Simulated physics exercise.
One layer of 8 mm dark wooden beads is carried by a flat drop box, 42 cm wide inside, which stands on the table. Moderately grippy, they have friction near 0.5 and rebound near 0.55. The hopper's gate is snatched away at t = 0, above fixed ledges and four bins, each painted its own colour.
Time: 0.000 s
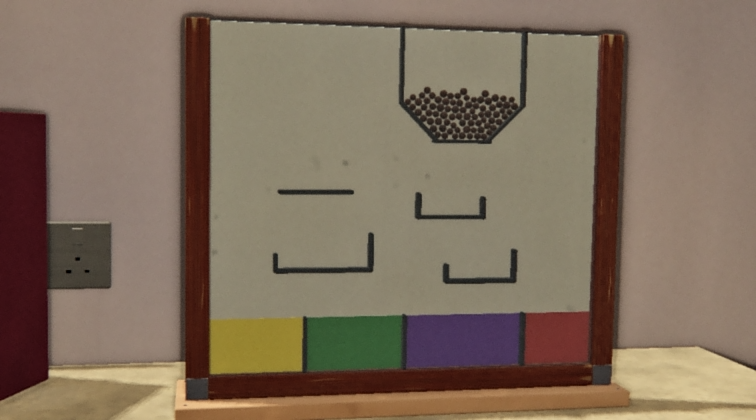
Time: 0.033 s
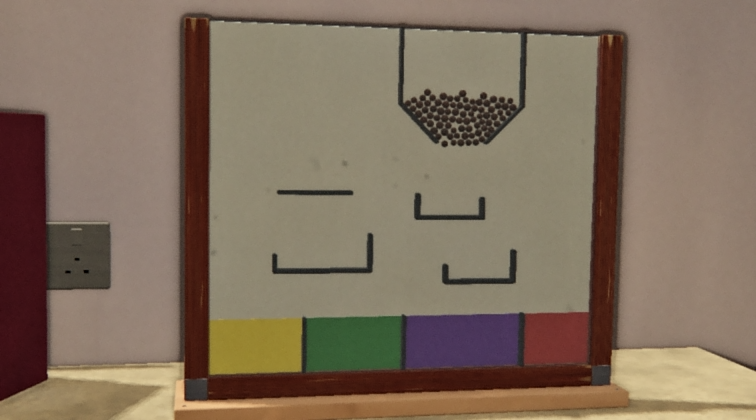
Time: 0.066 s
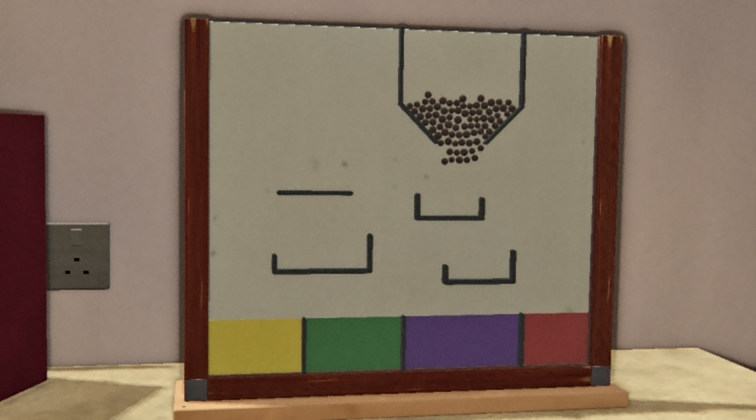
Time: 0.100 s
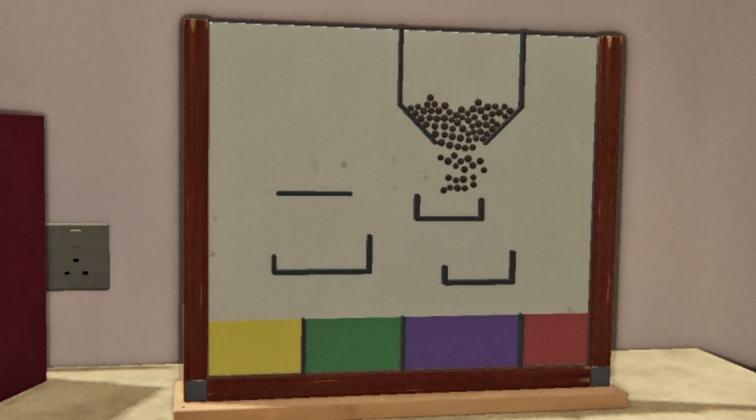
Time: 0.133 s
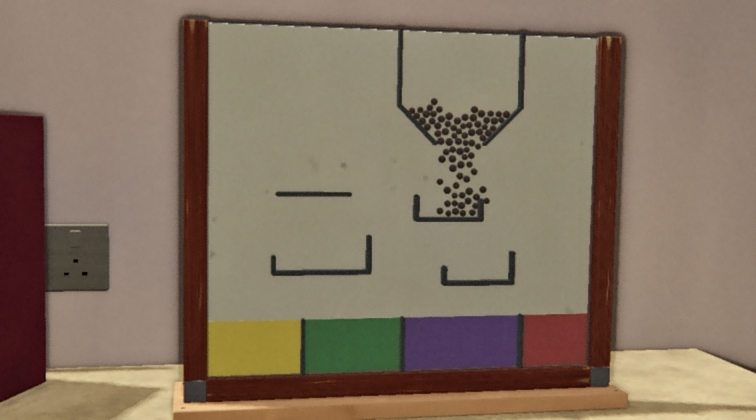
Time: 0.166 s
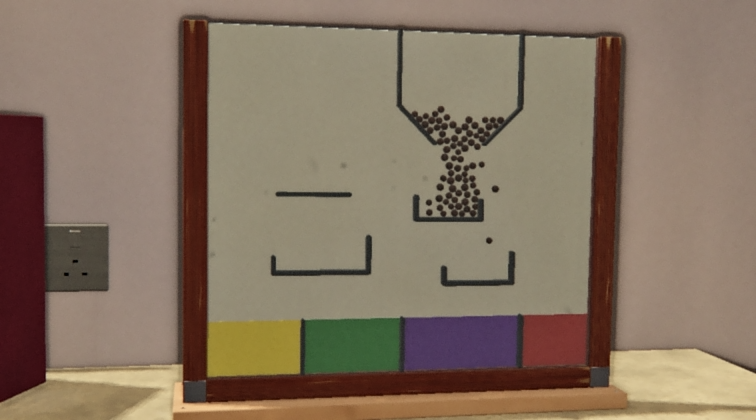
Dark beads pouring from a hopper into a small tray below, piling up as a few drop past its right side.
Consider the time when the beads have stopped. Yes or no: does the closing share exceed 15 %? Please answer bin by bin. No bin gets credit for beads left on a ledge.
Red bin: Yes. Purple bin: No. Green bin: No. Yellow bin: No.
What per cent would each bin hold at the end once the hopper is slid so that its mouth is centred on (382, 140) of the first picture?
The red bin ends with 0 %, the purple bin with 25 %, the green bin with 50 % and the yellow bin with 0 %.
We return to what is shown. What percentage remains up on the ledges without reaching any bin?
~ 70 %.
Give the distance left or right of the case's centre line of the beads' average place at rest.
Right side, about 6 cm off centre.
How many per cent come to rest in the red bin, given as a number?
About 20 percent.
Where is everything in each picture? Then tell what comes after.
Gate shut, about 80 beads in the hopper; its mouth (437, 141) to (487, 142); red (555, 338), purple (463, 341), green (354, 344), yellow (256, 346), in the first picture.
In the second picture, 5 out; leading bead (445, 144).
In the third picture, 14 out; leading bead (445, 162).
In the fourth picture, 23 out; leading bead (444, 190).
In the fifth picture, 34 out; leading bead (449, 213).
In the sixth picture, 46 out; leading bead (489, 241); ledges cup (416, 197) to (481, 201), cup (273, 258) to (369, 237), cup (444, 268) to (512, 253), level (278, 194) to (349, 195).
After 0.34 s 100 % have left the hopper; down in the bins, nothing yet.
After 0.55 s 100 % have left the hopper; down in the bins, red 15 %, green 10 %.
At rest by 1.4 s, red 20 %, purple 0 %, green 10 %, yellow 0 %, left higher up 70 %.
